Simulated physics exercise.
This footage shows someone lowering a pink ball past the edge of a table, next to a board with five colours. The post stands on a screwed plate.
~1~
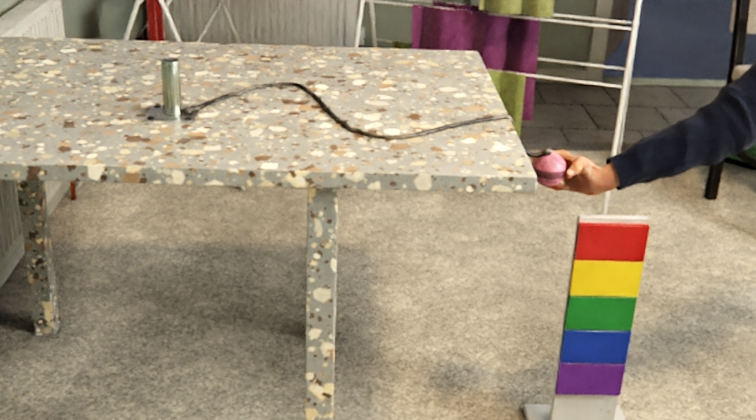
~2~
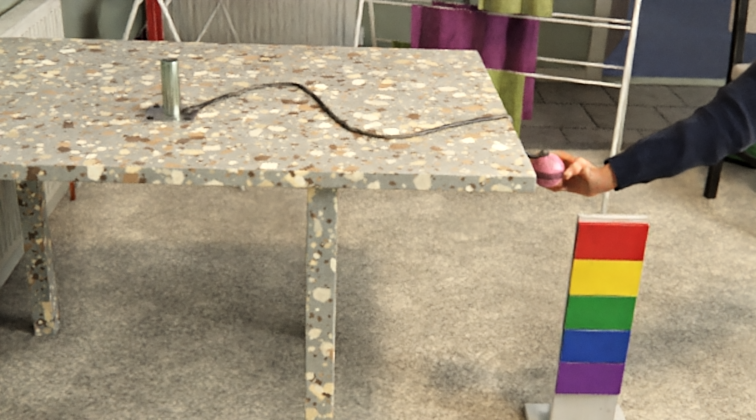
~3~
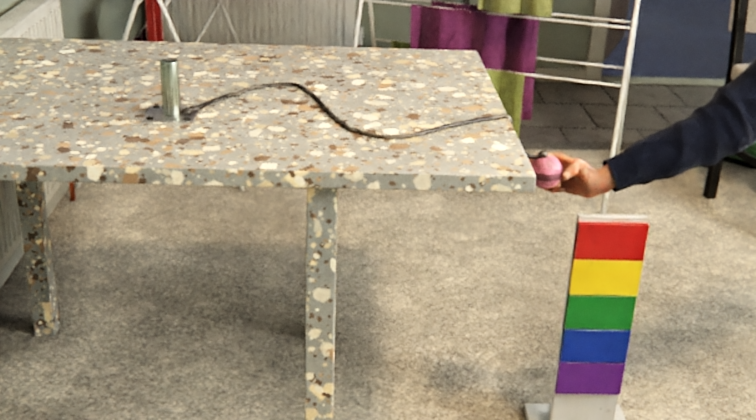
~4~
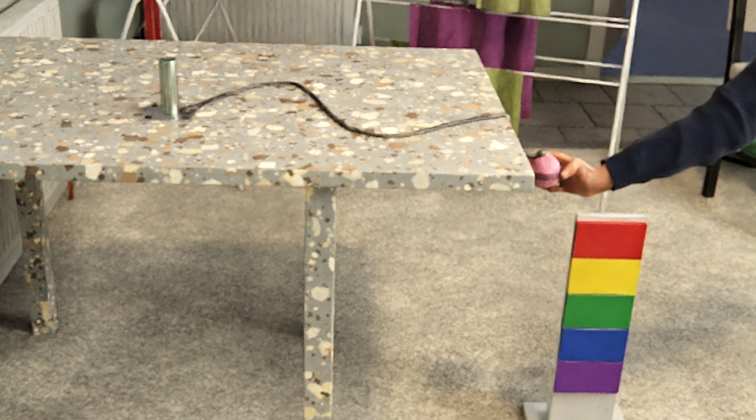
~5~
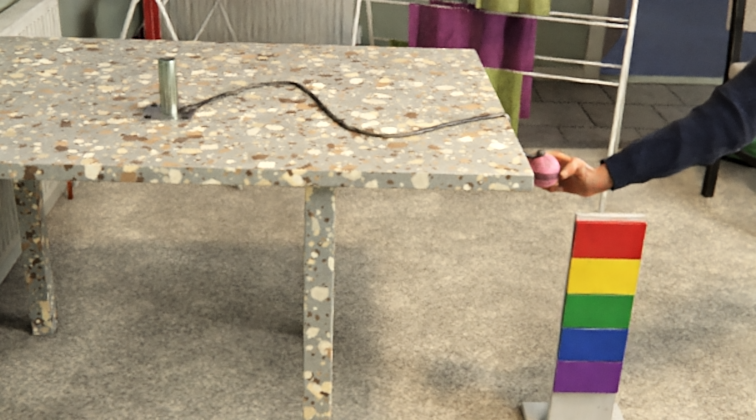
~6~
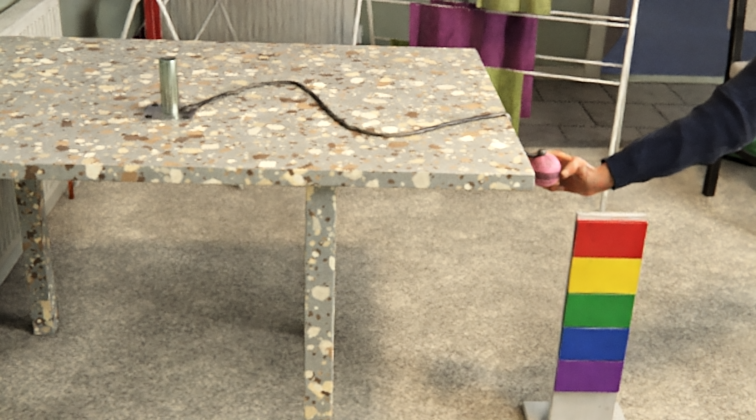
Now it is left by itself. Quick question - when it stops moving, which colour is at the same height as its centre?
I would say blue.
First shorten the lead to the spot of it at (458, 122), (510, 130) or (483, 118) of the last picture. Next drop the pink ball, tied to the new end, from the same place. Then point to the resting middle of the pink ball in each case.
In order, roughly (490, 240), (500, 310) and (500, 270).
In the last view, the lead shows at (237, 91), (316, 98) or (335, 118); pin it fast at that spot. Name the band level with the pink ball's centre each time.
Results, in sequence: Green / yellow / red.
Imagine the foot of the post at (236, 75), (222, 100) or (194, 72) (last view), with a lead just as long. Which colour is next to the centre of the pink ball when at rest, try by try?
Result 1: Purple. Result 2: Purple. Result 3: Blue.
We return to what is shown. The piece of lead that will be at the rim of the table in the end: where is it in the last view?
Position: Approx. (355, 128).
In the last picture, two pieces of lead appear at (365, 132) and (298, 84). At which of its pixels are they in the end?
One finishes at (505, 127) and the other at (355, 110).
Early on, ball near (513, 304); level with green.
Midway, ball near (461, 329); level with blue.
Near the end, ball near (497, 342); level with blue.
Finally, ball near (481, 339); level with blue. At blue.
